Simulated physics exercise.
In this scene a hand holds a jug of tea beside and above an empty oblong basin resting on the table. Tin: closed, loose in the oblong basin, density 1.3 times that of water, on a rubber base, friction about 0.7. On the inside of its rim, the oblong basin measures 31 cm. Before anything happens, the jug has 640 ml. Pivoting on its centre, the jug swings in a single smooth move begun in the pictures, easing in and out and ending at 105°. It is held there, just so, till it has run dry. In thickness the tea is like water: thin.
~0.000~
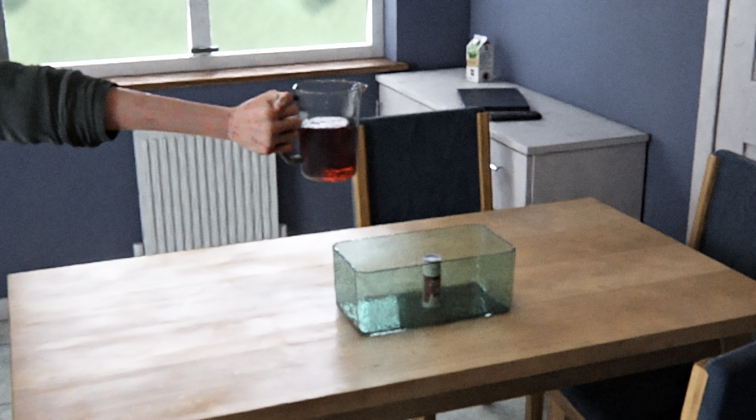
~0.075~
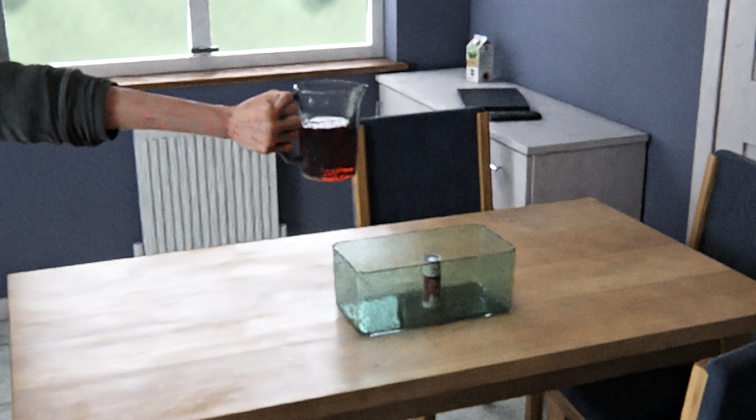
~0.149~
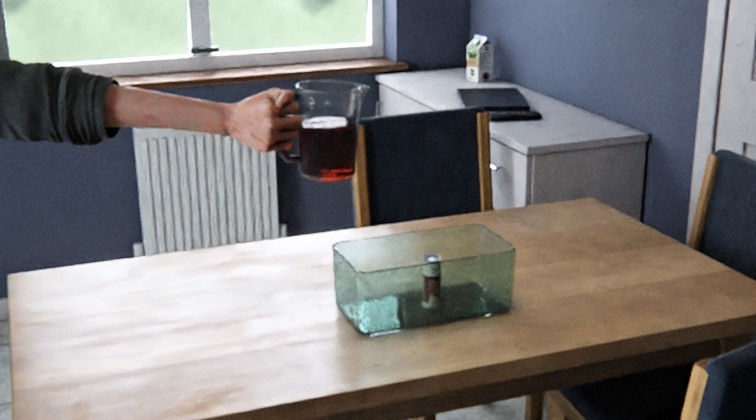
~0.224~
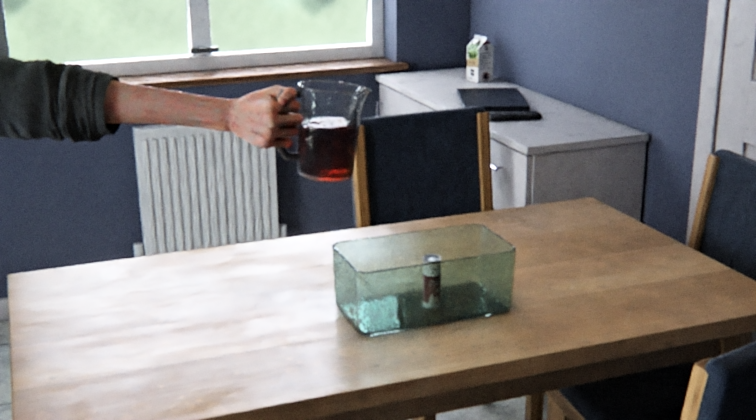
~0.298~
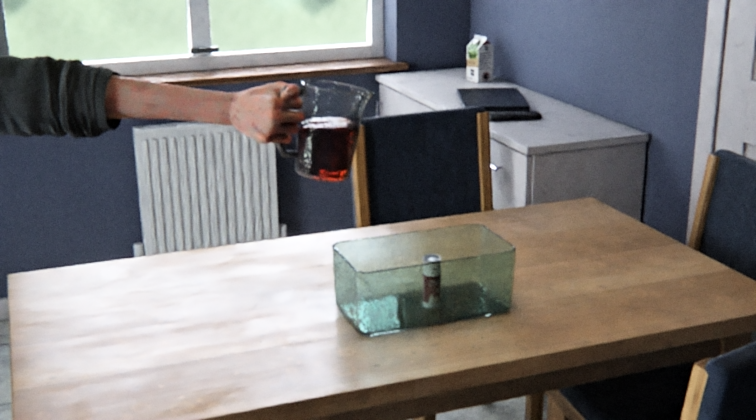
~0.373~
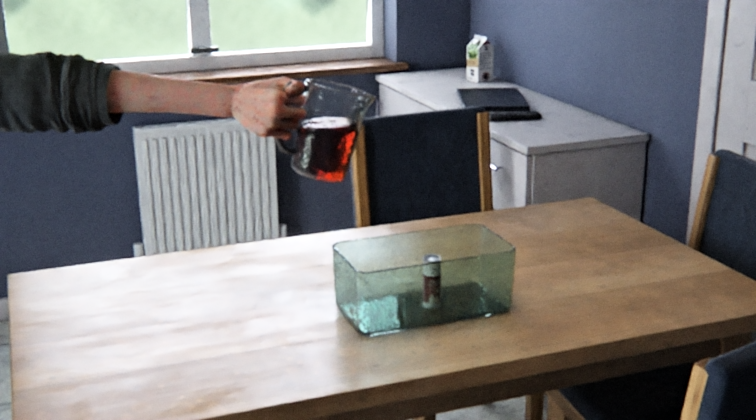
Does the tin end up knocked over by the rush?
Yes.
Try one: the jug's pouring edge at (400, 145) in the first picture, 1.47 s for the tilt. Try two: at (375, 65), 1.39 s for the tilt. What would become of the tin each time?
The tin overturns the first time and stays vertical the second time.
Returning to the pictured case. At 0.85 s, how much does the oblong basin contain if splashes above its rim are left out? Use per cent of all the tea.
About 0%.
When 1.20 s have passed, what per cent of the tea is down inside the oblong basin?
I'd say roughly 24 in a hundred of it.
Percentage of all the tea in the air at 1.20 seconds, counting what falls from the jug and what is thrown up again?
Some 32 per cent.
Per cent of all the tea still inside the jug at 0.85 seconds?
I reckon about 98 in a hundred is still held.
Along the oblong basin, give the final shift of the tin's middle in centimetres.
Looks like roughly 8.5 cm in total.
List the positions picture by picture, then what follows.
In the first frame, tilt 0°; pouring edge (367, 85); surface from (299, 126) to (354, 121); the oblong basin's rim runs from (344, 259) to (498, 237); the tin's top is at (432, 260).
In the second frame, tilt 1°; pouring edge (367, 85); surface from (299, 126) to (354, 121).
In the third frame, tilt 3°; pouring edge (369, 86); surface from (300, 126) to (354, 120).
In the fourth frame, tilt 6°; pouring edge (371, 89); surface from (300, 125) to (355, 120).
In the fifth frame, tilt 10°; pouring edge (374, 92); surface from (300, 126) to (356, 121).
In the sixth frame, tilt 16°; pouring edge (377, 97); surface from (300, 127) to (356, 121).
By 0.85 s the tilt is 65° and 97 per cent is still to pour; the tin stands where it began.
By 1.20 s the tilt is 97° and 45 per cent is still to pour; the tin stands where it began.
By 1.57 s the tilt is 105° and 3 per cent is still to pour; the tin leans 13°.
By 1.97 s the tilt is 105° and 0 per cent is still to pour; the tin lies on its side.
At rest the tin lies on its side.
